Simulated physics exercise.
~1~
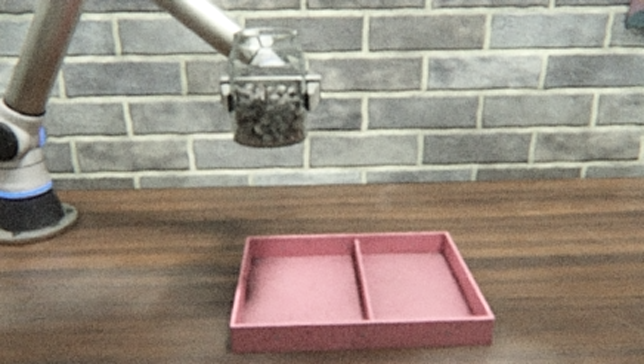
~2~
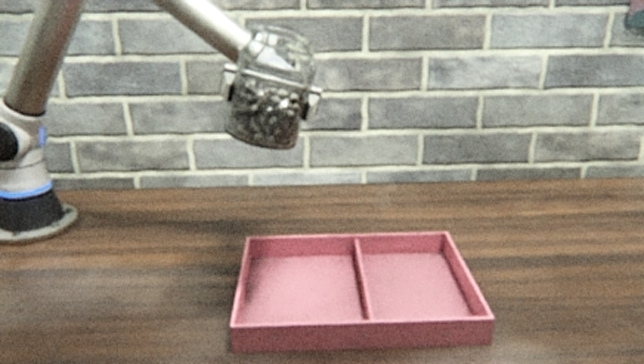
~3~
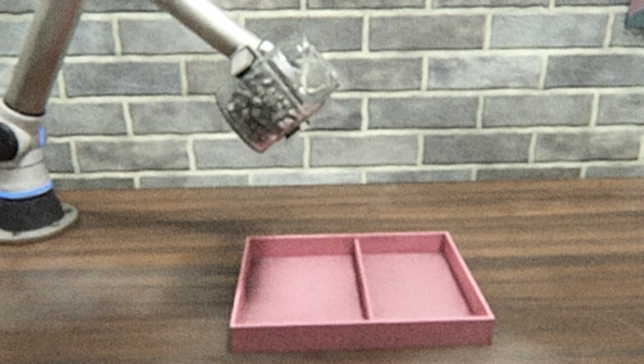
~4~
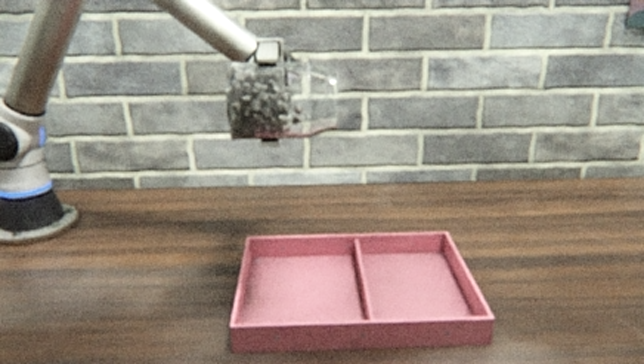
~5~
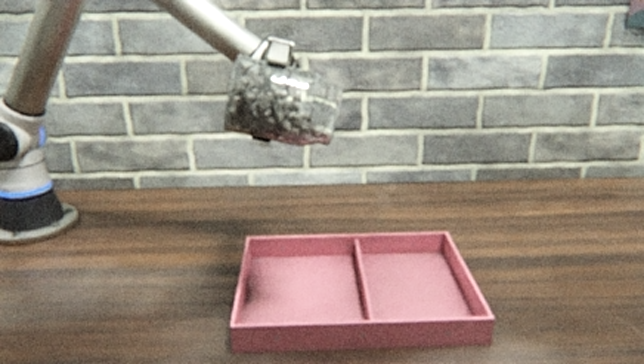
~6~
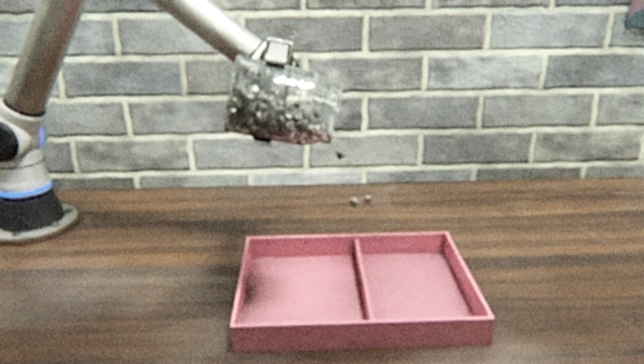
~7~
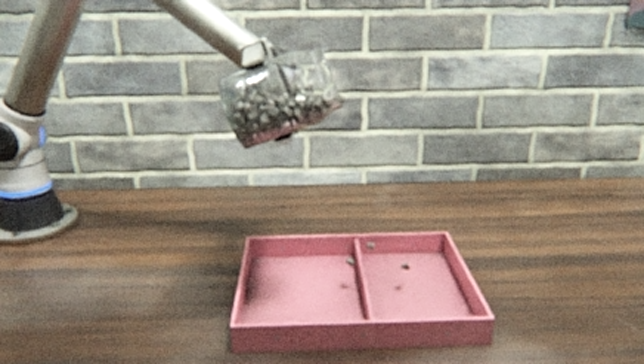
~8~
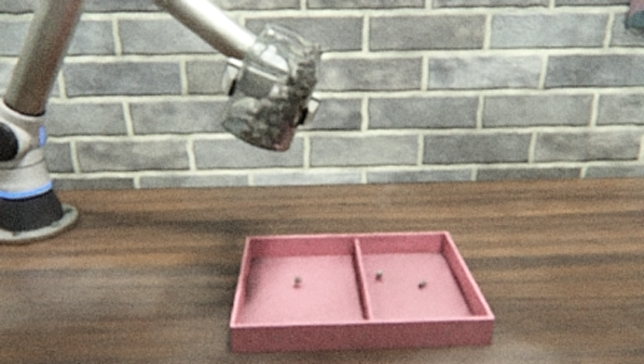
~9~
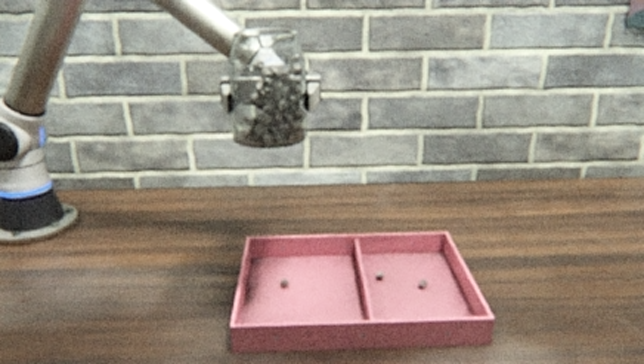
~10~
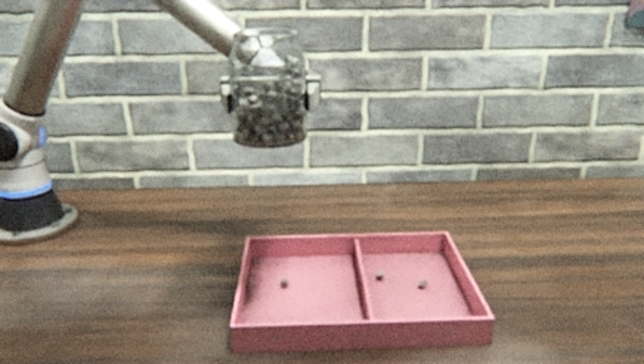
A clear jar of small dark pebbles, held by a robot arm above a divided pink tray, tipped onto its side and let just a few drop, then swung back upright still nearly full, leaving one pebble in the left section and two in the right.
